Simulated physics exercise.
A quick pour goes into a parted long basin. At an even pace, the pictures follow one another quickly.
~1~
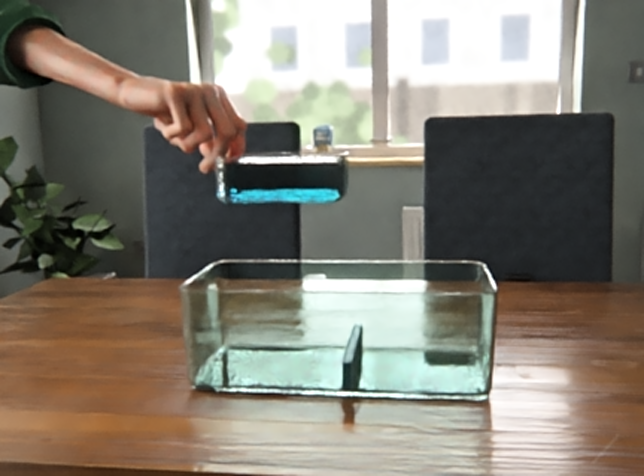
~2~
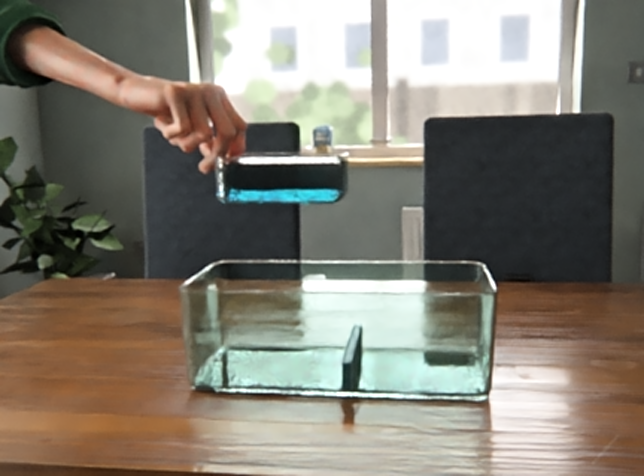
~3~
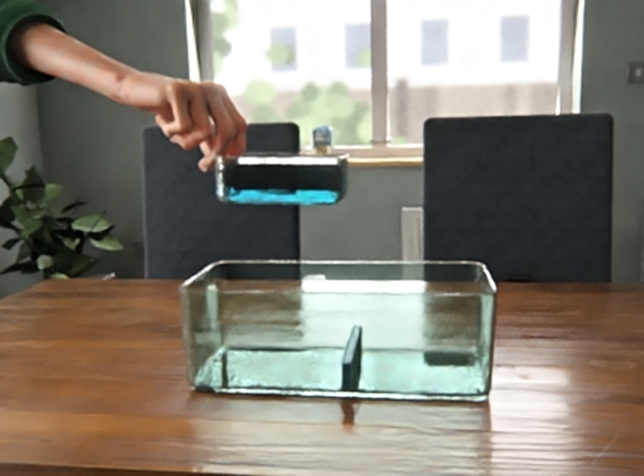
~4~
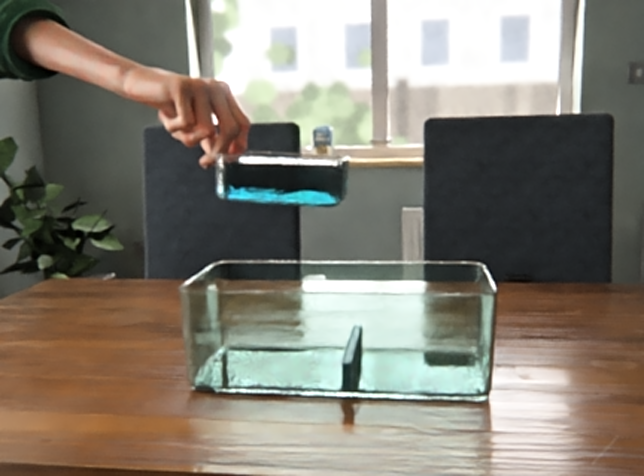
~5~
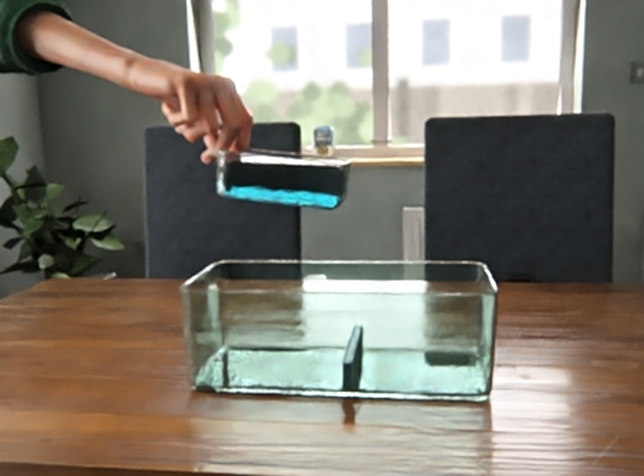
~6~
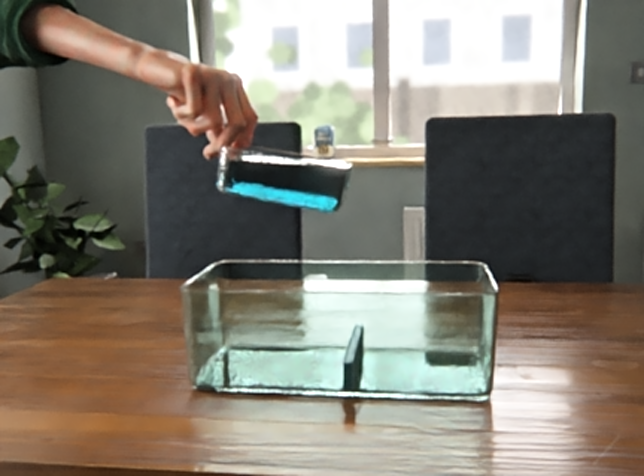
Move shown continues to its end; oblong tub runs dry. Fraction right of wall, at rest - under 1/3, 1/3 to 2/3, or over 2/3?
My call is that the right side exceeds two thirds.
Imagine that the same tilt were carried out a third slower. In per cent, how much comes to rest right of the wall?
Around 80 in a hundred.
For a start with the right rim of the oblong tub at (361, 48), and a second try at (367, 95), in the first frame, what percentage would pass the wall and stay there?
About 85 % the first time, about 85 % the second.
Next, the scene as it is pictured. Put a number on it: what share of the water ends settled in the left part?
Near 15 in a hundred.
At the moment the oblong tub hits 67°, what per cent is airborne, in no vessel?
Estimate: Some 40 per cent.
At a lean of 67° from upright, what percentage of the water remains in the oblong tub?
25 per cent, approximately.
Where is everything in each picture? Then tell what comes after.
In the first picture, it leans 0°; its right rim is at (344, 156); the water meets the walls at (228, 163) and (344, 161); the long basin's rim runs from (199, 276) to (490, 278); the wall's top is at (353, 342).
In the second picture, it leans 0°; its right rim is at (344, 157); the water meets the walls at (227, 163) and (344, 162).
In the third picture, it leans 2°; its right rim is at (344, 158); the water meets the walls at (227, 163) and (343, 163).
In the fourth picture, it leans 4°; its right rim is at (345, 161); the water meets the walls at (228, 162) and (345, 164).
In the fifth picture, it leans 7°; its right rim is at (347, 164); the water meets the walls at (229, 161) and (346, 165).
In the sixth picture, it leans 11°; its right rim is at (348, 168); the water meets the walls at (230, 160) and (348, 165).
A moment on, the oblong tub is tipped part way and 27 per cent is still to pour, 0 is left of the wall and 31 right of it.
Next, the oblong tub is tipped right over and 5 per cent is still to pour, 8 is left of the wall and 83 right of it.
Then the oblong tub is tipped right over and 0 per cent is still to pour, 16 is left of the wall and 83 right of it.
Later the oblong tub is tipped right over and 0 per cent is still to pour, 16 is left of the wall and 83 right of it.
In the end 16 per cent lies left of the wall, 83 right of it and 1 outside.
